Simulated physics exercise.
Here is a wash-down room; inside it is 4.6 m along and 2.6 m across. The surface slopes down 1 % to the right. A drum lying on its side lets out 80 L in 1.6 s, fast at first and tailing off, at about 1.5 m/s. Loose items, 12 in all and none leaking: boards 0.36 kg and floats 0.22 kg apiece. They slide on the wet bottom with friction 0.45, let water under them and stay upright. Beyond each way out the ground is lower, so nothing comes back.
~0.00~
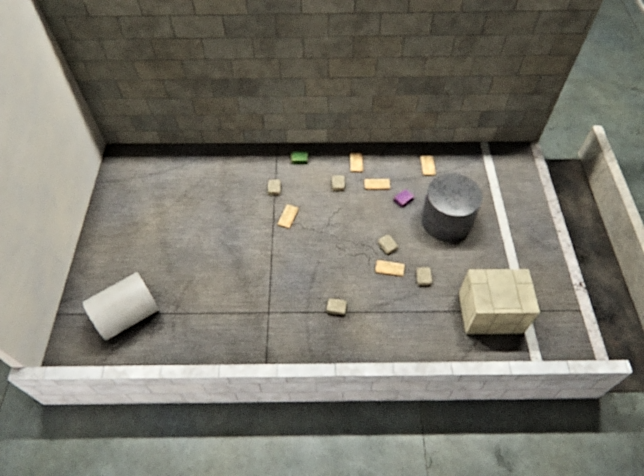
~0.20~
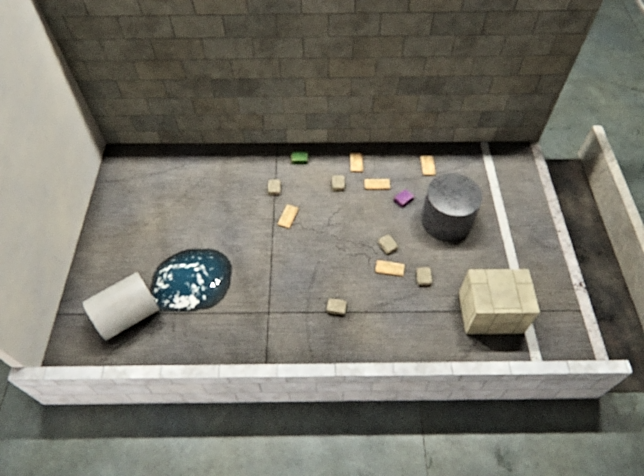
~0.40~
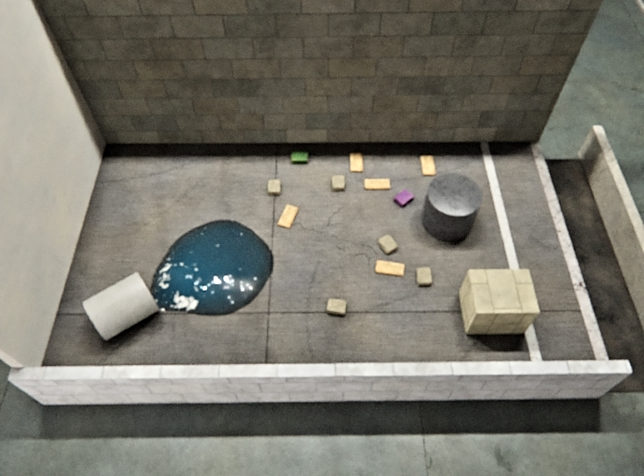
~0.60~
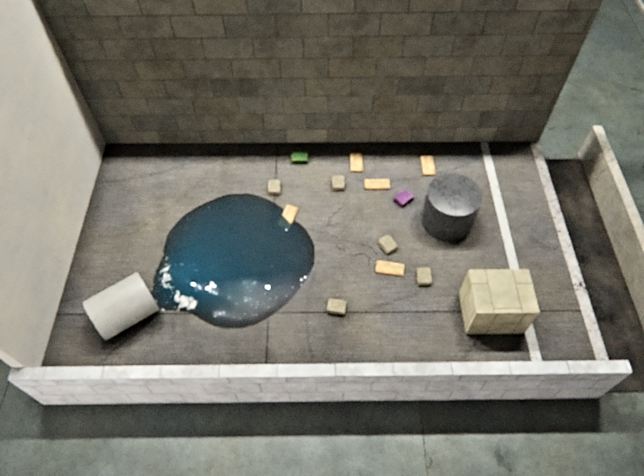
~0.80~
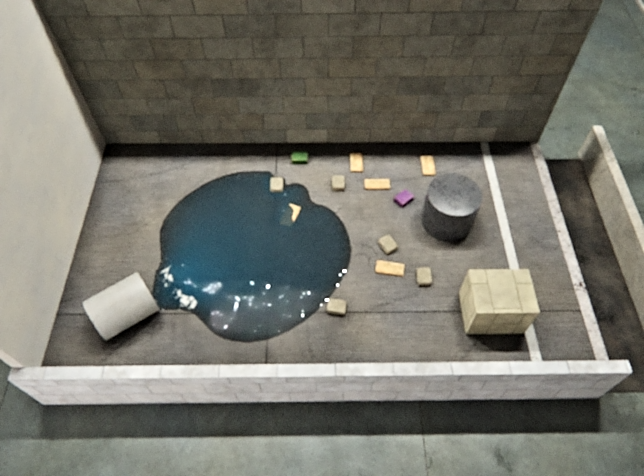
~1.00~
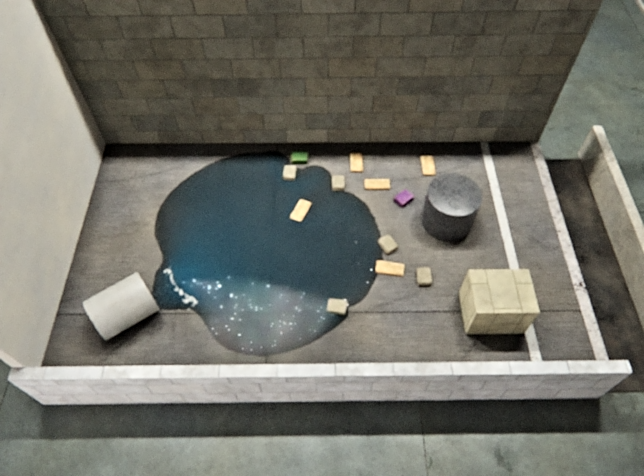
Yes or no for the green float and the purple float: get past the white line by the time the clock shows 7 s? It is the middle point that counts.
Green float passes, purple float gets past.
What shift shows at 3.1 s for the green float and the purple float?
About 120 and 100 cm.
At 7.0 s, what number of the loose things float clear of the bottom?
At that moment 0.
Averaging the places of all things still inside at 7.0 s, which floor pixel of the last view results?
Around (554, 305).
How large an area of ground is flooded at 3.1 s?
Some 4.5 m2.
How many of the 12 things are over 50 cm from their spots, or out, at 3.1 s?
I count 12.
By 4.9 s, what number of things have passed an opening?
By then 9.
After 1.4 s the green float is near (312, 143), 0.2 m from its start, aground; the purple float is near (407, 196), 0.0 m from its start, aground; 0 of 12 are over the mark; 3 afloat.
After 3.1 s the green float is near (418, 145), 1.3 m from its start, afloat; the purple float is near (499, 181), 1.0 m from its start, aground; 4 of 12 are over the mark; 10 afloat.
After 4.9 s the green float has gone out; the purple float has gone out; 12 of 12 are over the mark; 0 afloat.
After 7.0 s the green float has gone out; the purple float has gone out; 12 of 12 are over the mark; 0 afloat.
